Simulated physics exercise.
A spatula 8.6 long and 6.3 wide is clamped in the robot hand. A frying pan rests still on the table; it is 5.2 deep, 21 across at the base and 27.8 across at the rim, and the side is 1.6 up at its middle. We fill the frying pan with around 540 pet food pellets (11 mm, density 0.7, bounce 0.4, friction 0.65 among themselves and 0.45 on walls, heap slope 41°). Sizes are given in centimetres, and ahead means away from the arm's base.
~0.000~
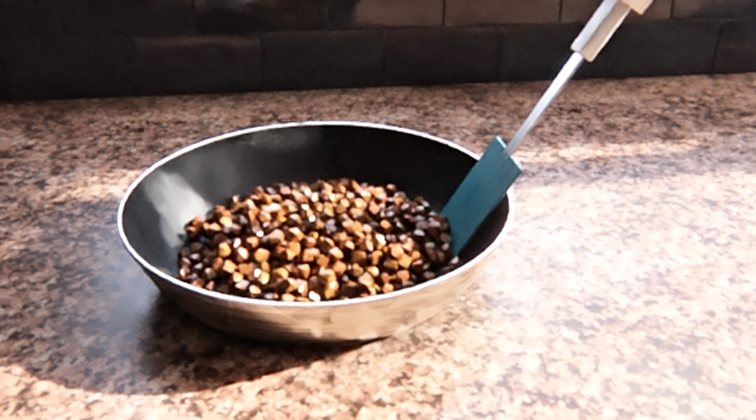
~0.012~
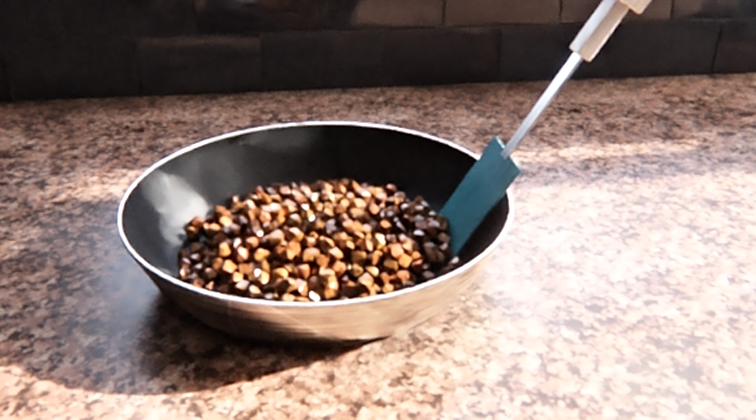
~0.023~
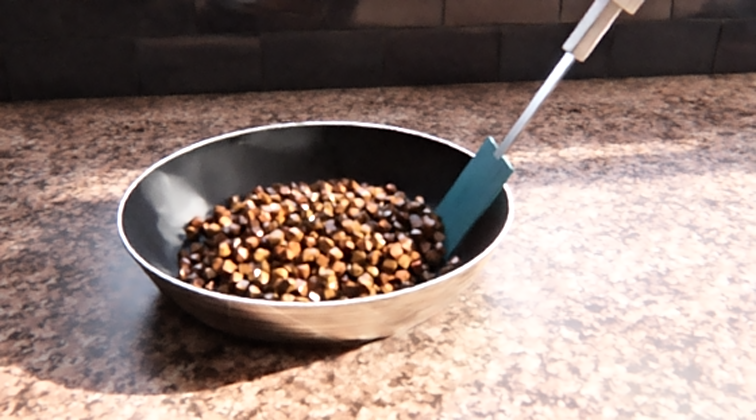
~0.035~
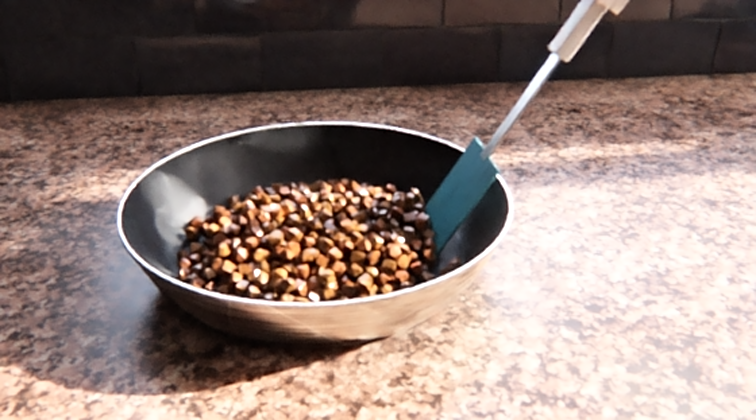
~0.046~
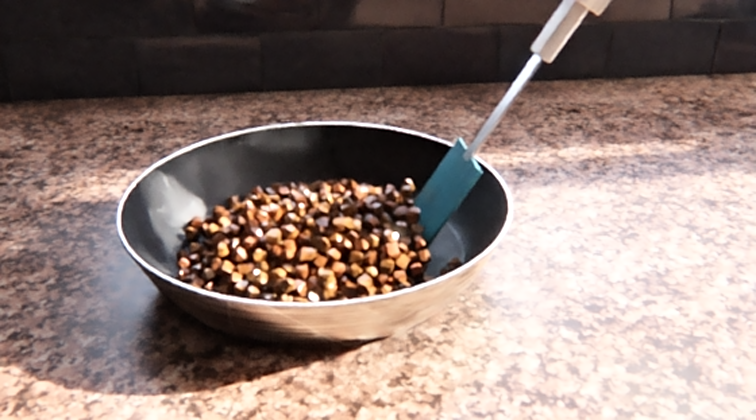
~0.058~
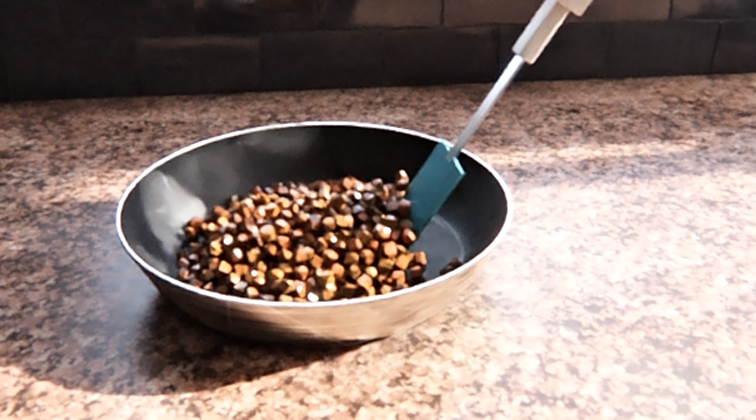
Teal spatula resting at the right side of a pan of brown pellets, then sliding left and pushing into the pile.
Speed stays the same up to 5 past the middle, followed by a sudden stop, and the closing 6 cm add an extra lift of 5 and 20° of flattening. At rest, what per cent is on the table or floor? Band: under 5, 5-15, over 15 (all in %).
5-15 %.
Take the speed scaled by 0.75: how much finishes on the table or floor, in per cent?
Estimate: Approx. 0 %.
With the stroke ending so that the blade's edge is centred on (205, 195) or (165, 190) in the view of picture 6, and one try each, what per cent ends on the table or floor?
Try 1: Approx. 10 %; try 2: Approx. 20 %.
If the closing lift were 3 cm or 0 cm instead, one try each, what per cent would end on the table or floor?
5 and 0 per cent.
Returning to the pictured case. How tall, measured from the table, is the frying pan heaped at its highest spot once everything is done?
Roughly 5.0 centimetres.
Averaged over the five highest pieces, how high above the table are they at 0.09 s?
Somewhere near 6 cm, I'd say.
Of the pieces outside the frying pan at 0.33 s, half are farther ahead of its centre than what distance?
I'd say some 24 centimetres.
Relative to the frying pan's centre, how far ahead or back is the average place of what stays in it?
I'd say close to 3.5 cm toward the front.
After 0.09 s, sloping 58°, highest piece 6 above the table; 535 in the frying pan.
After 0.12 s, sloping 51°, highest piece 8 above the table; 535 in the frying pan.
After 0.33 s, sloping 38°, highest piece 6 above the table; 496 in the frying pan, 39 on the table or floor.
After 1.38 s, sloping 38°, highest piece 5 above the table; 496 in the frying pan, 39 on the table or floor.
In the end, 496 in the frying pan, 39 on the table or floor. That is 7 % on the table or floor.
